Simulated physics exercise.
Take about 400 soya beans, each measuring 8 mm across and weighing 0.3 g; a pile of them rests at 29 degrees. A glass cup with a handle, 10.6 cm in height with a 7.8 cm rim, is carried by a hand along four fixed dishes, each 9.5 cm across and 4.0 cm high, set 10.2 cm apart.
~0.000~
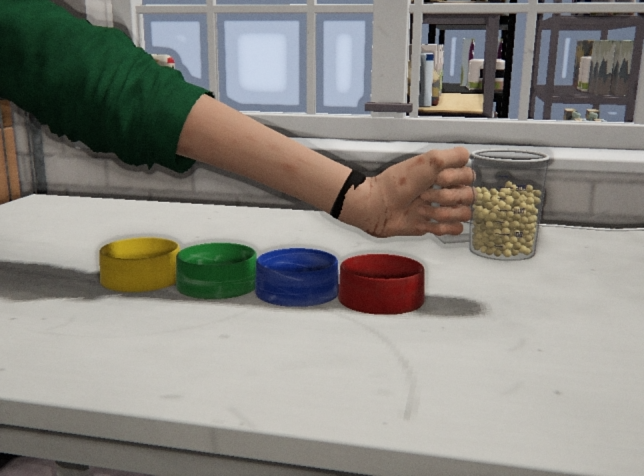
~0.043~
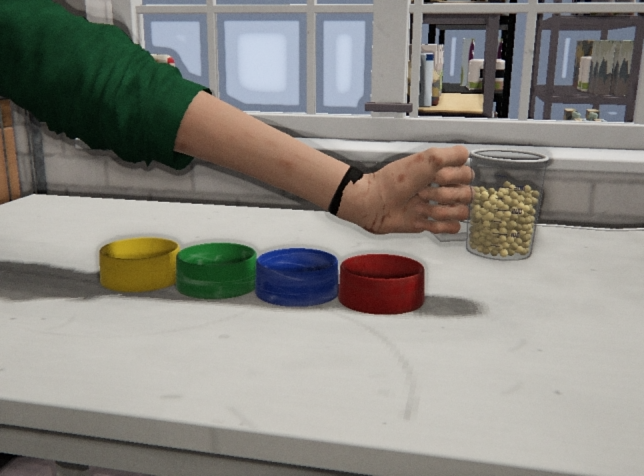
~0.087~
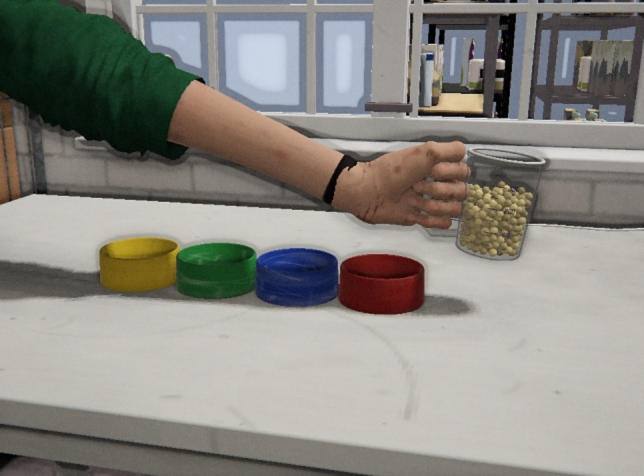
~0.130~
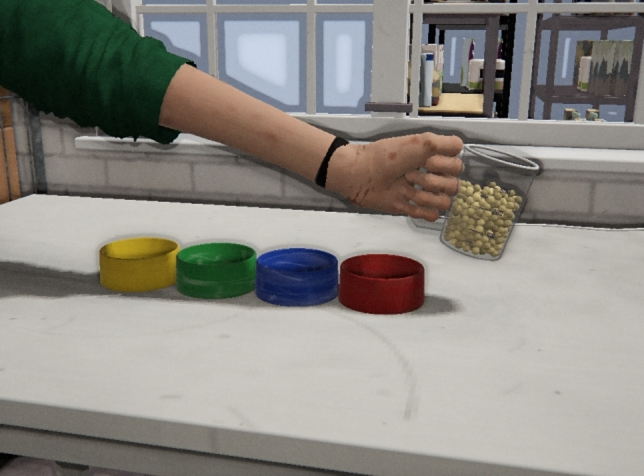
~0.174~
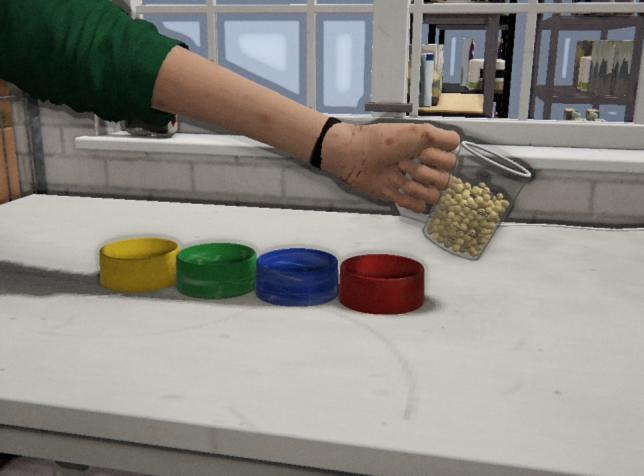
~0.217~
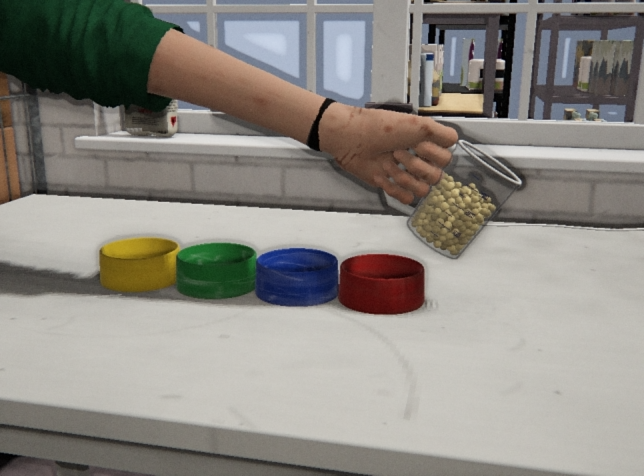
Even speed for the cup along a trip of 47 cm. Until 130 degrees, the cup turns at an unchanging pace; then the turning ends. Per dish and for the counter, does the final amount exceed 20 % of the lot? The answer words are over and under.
Red: Over. Blue: Over. Green: Under. Yellow: Under. Counter: Under.
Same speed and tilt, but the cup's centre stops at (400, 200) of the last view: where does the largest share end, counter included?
Result: Largest portion at counter.
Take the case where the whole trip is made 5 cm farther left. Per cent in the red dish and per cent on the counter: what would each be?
The red one would get 10 and the counter 10.
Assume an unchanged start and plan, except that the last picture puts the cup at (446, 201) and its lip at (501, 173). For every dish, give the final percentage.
Red 0; blue 10; green 70; yellow 10.
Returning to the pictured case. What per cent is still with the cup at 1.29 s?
Near 0 per cent of the load.
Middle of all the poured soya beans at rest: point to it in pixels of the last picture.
My guess is close to (352, 284).
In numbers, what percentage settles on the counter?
Around 15 percent, I'd guess.
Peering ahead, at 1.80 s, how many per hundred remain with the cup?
Estimate: Around 0 % of the load.
After 0.86 s, tilt 130 degrees; cup holds 15 %, red 50 %, blue 20 %.
After 1.29 s, tilt 130 degrees; cup holds 0 %, red 50 %, blue 40 %.
After 1.80 s, tilt 130 degrees; cup holds 0 %, red 50 %, blue 40 %.
By 2.1 s all is still; red 50 %, blue 40 %, green 0 %, yellow 0 %, counter 15 %.
